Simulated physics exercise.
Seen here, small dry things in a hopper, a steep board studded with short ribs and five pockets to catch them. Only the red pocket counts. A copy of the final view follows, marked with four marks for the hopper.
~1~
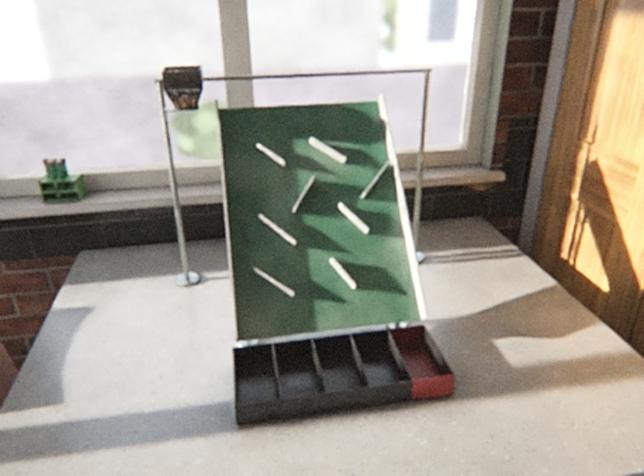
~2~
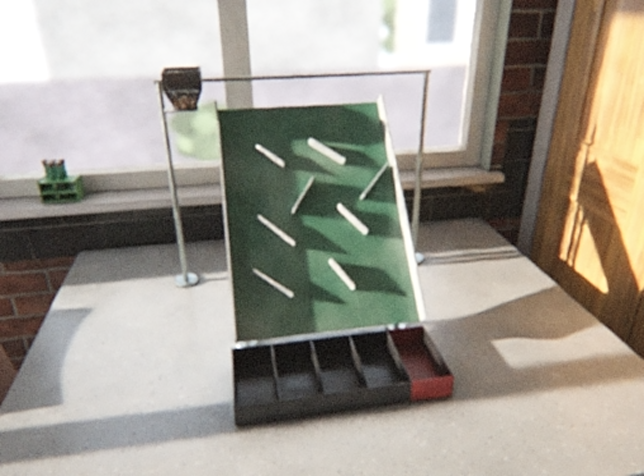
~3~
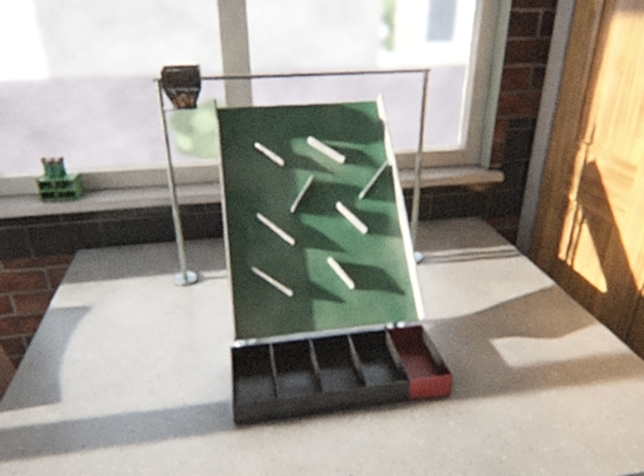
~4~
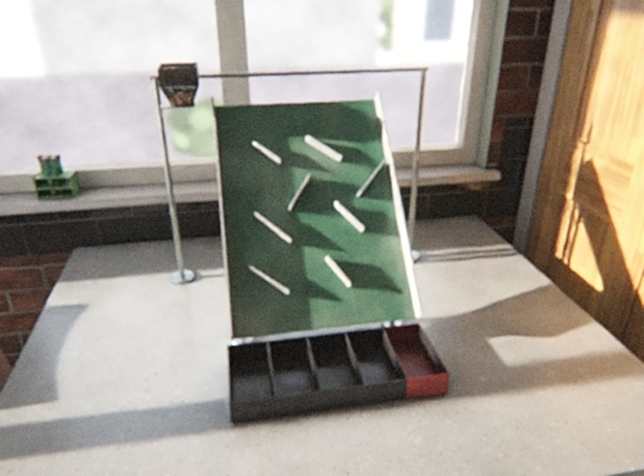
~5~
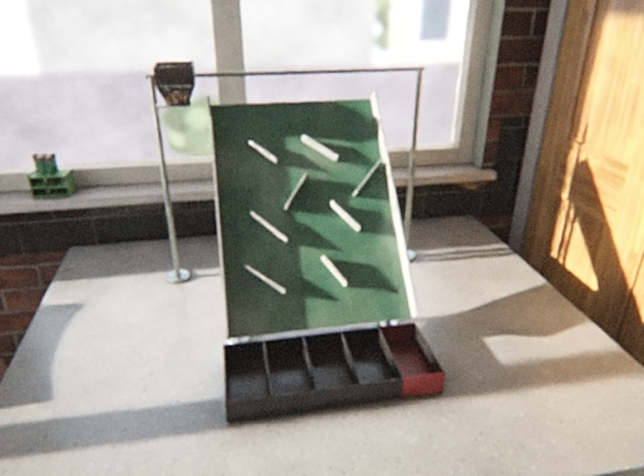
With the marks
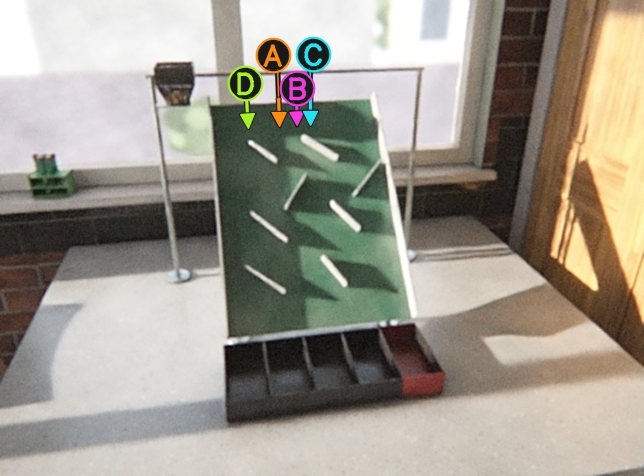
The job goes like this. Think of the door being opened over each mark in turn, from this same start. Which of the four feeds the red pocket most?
Use mark C.
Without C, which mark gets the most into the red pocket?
That would be B.
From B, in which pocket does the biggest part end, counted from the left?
The third from the left.
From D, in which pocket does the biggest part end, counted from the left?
The third from the left.
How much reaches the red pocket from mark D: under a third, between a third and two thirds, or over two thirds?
Mark D gives under a third.
On the marked copy, mark A meets the board at (279, 121); mark B meets the board at (297, 120); mark C meets the board at (310, 120); mark D meets the board at (248, 123).
Choosing A, a small part in the red pocket, nearly all in other pockets.
Choosing B, about a quarter in the red pocket, about two thirds in other pockets.
Choosing C, most in the red pocket, a small part in other pockets, a small part held on the board.
Choosing D, none in the red pocket, most in other pockets, a small part outside the box.
